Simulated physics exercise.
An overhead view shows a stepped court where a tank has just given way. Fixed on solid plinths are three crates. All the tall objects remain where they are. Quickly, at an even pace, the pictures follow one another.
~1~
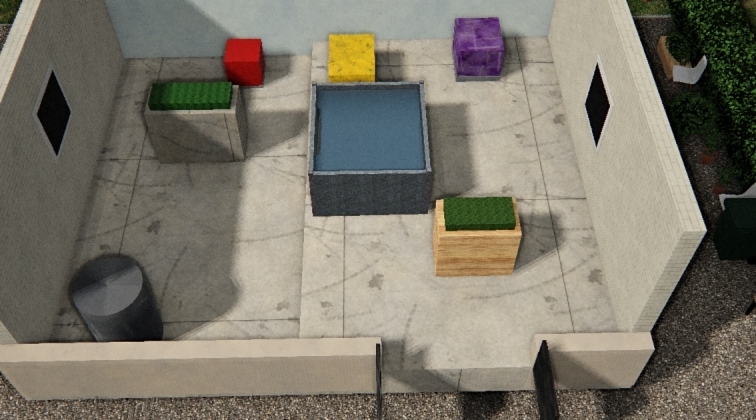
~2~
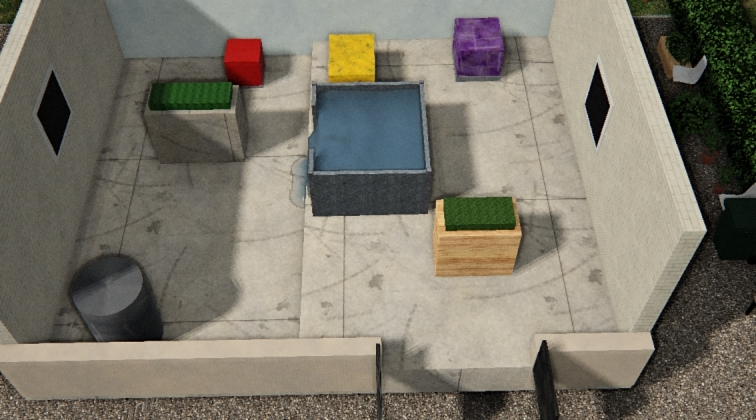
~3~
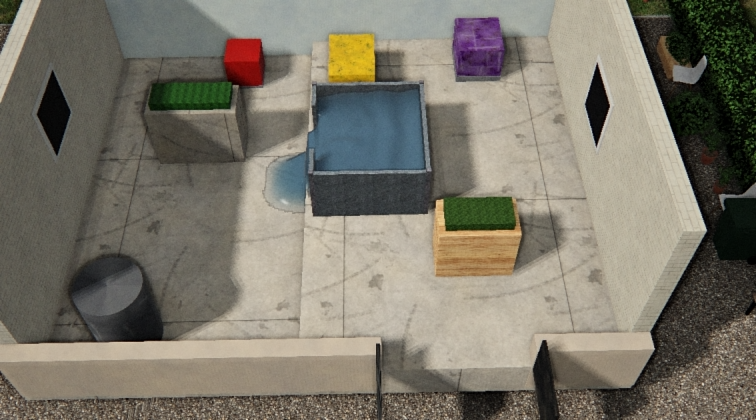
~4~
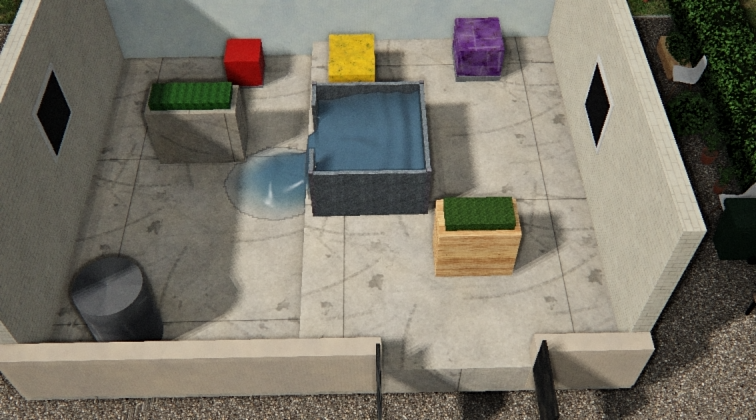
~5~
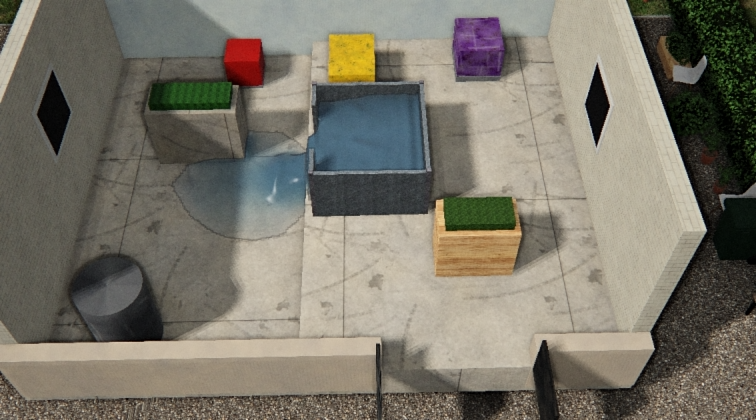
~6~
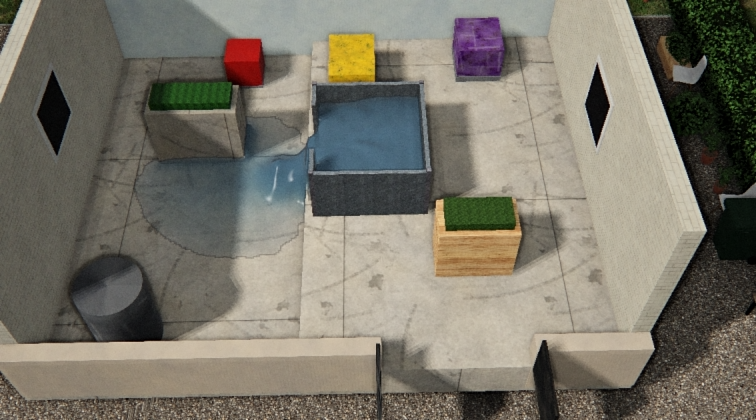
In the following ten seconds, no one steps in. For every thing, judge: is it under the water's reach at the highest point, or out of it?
Red crate: Within reach, so wet; purple crate: Out of reach, so dry; yellow crate: Out of reach, so dry.
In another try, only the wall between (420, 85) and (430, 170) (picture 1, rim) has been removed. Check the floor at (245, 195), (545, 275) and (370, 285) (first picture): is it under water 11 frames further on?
Order as asked: Untouched, swamped, untouched.
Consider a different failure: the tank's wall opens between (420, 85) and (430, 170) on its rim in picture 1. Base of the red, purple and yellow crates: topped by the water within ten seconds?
Then the red crate gets flooded, the purple crate gets flooded and the yellow crate gets flooded.
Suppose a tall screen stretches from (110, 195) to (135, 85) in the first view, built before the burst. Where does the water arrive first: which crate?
The red-painted one is first.
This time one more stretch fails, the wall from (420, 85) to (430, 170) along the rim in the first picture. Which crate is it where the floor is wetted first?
I say the one in purple.
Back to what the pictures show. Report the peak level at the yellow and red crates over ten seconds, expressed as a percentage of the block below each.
Some 0 and 480 % respectively.
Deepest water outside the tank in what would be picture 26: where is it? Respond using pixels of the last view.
Somewhere around pixel (58, 312).
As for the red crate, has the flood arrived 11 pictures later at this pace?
One by one: Red reached.
A moment on, water covers 25 % of the floor; the red crate water round its plinth, the purple crate not reached, the yellow crate not reached.
Next, water covers 35 % of the floor; the red crate water round its plinth, the purple crate not reached, the yellow crate not reached.
Then, water covers 45 % of the floor; the red crate water round its plinth, the purple crate not reached, the yellow crate not reached.
Later, water covers 50 % of the floor; the red crate water round its plinth, the purple crate not reached, the yellow crate not reached.
In the end, water covers 50 % of the floor; the red crate was topped, the purple crate stayed above the water, the yellow crate stayed above the water.
